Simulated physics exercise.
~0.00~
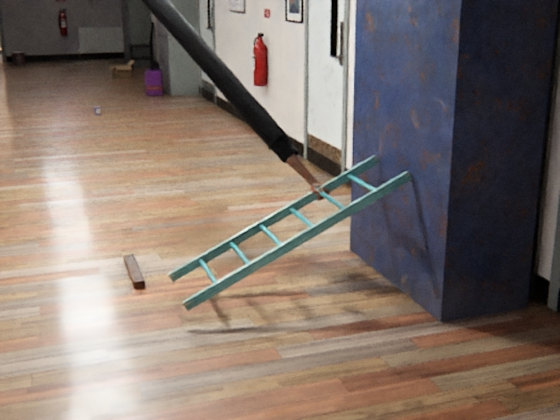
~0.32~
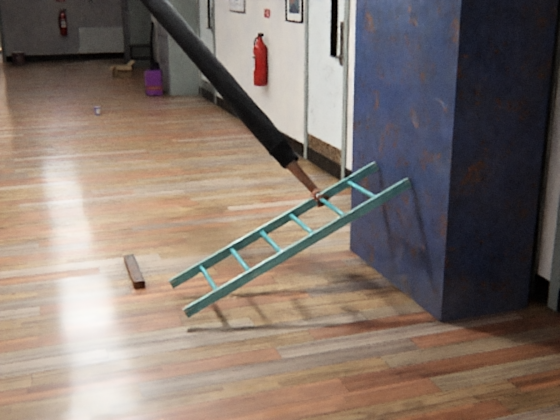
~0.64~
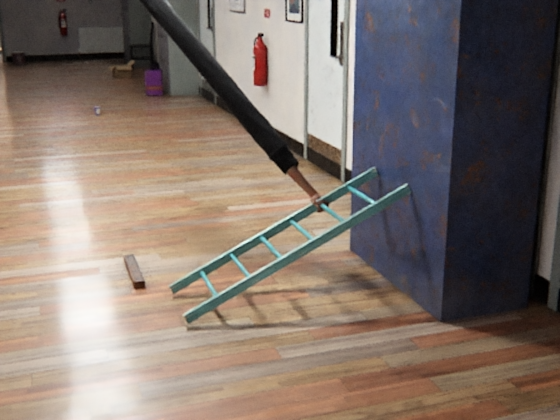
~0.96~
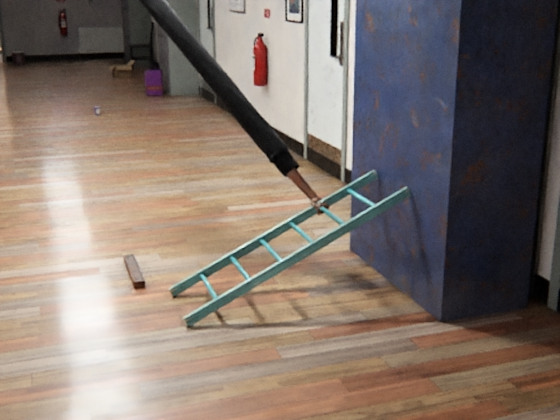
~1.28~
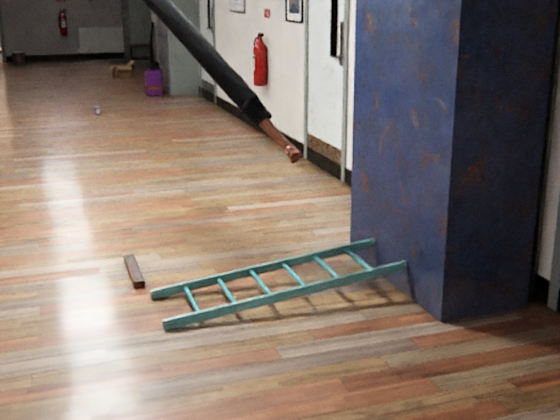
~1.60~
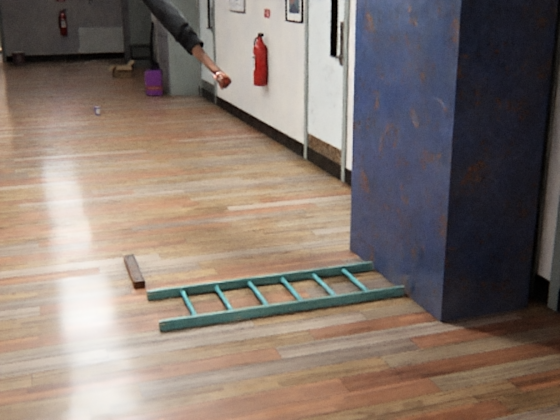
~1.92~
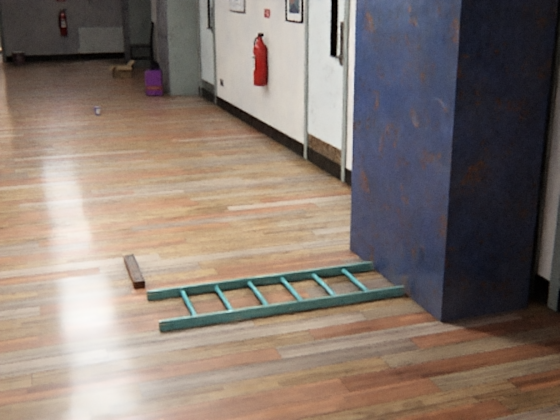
In the video, a hand in a dark sleeve holds a turquoise ladder-like rack at a slant against a blue cupboard, lowering it slightly. The hand lets go and withdraws, and the rack slides down until it lies flat on the wooden floor near a batten.
